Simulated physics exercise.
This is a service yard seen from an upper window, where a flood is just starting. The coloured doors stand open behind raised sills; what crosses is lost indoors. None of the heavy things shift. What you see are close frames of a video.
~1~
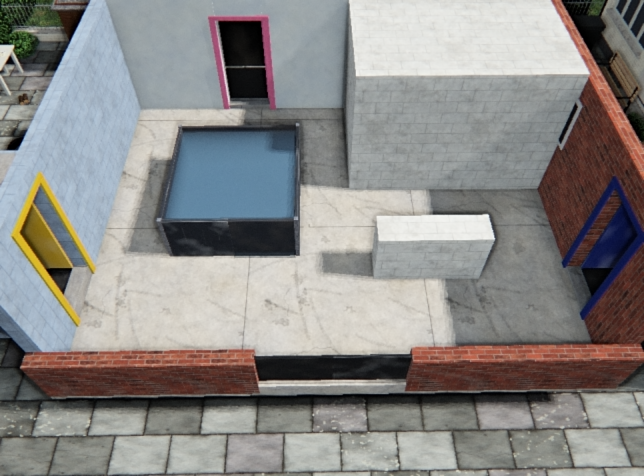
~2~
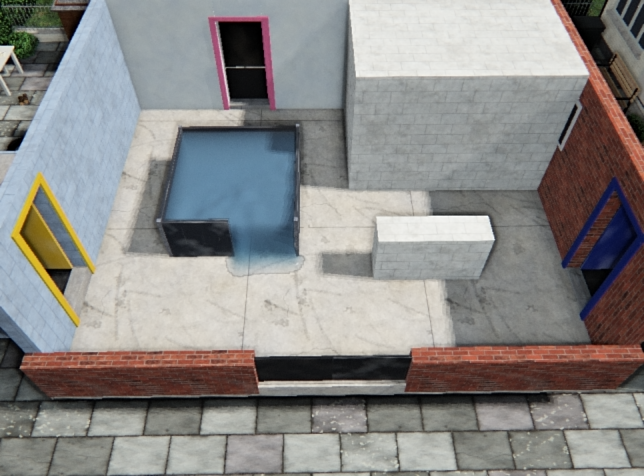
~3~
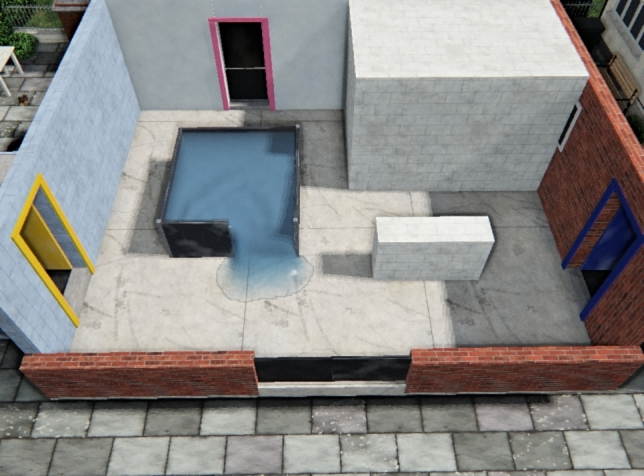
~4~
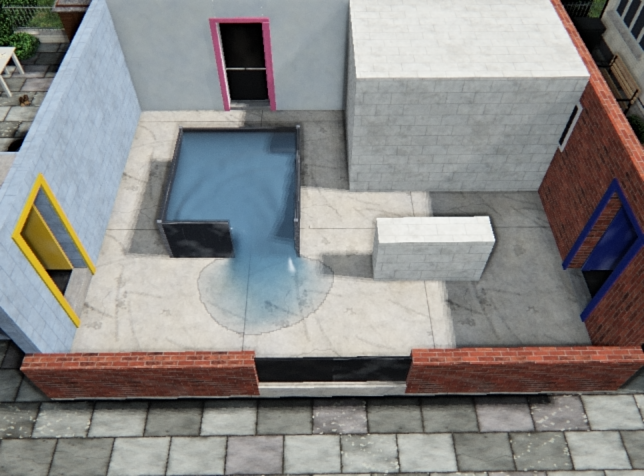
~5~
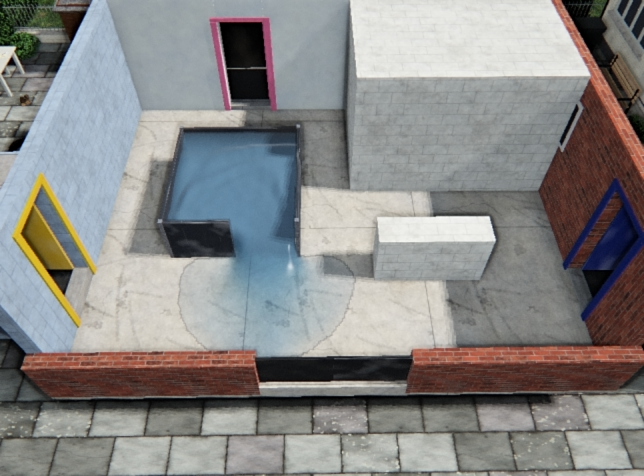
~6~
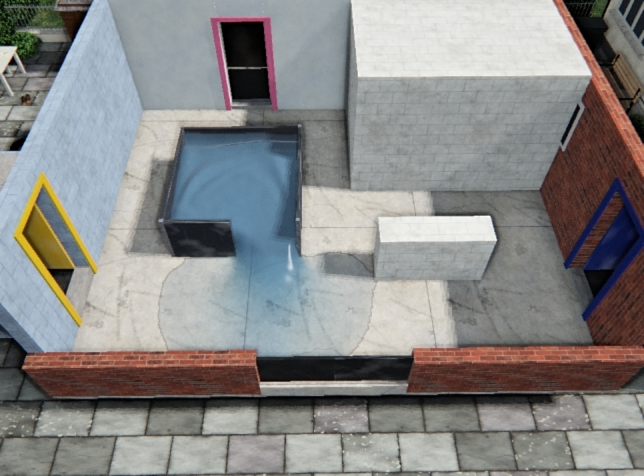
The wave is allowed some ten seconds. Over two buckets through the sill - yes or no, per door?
Yellow door - no, blue door - yes, pink door - no.
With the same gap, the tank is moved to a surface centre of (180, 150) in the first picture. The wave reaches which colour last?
Answer: The pink door.
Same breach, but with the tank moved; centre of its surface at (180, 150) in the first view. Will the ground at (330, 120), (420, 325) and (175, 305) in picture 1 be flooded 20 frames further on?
Point by point: Still bare; swamped; swamped.
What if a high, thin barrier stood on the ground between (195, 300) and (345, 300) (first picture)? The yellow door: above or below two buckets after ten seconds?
The yellow door exceeds the limit.
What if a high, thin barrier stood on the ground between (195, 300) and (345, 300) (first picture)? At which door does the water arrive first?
My choice is the yellow-painted one.
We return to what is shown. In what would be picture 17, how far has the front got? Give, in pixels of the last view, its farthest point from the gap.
At roughly (600, 369).
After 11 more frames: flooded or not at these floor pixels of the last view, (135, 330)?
Lab note - point status: Swamped.
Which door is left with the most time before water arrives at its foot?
Looking at the pictures, the answer is the door marked pink.
A moment on, water covers 25 % of the floor; the yellow door not reached, the blue door not reached, the pink door not reached.
Next, water covers 35 % of the floor; the yellow door wet at the sill, nothing in, the blue door not reached, the pink door not reached.
Then, water covers 55 % of the floor; the yellow door wet at the sill, nothing in, the blue door far over two buckets in, the pink door not reached.
Later, water covers 85 % of the floor; the yellow door wet at the sill, nothing in, the blue door far over two buckets in, the pink door wet at the sill, nothing in.
In the end, water covers 100 % of the floor; the yellow door wet at the sill, nothing in, the blue door far over two buckets in, the pink door wet at the sill, nothing in.
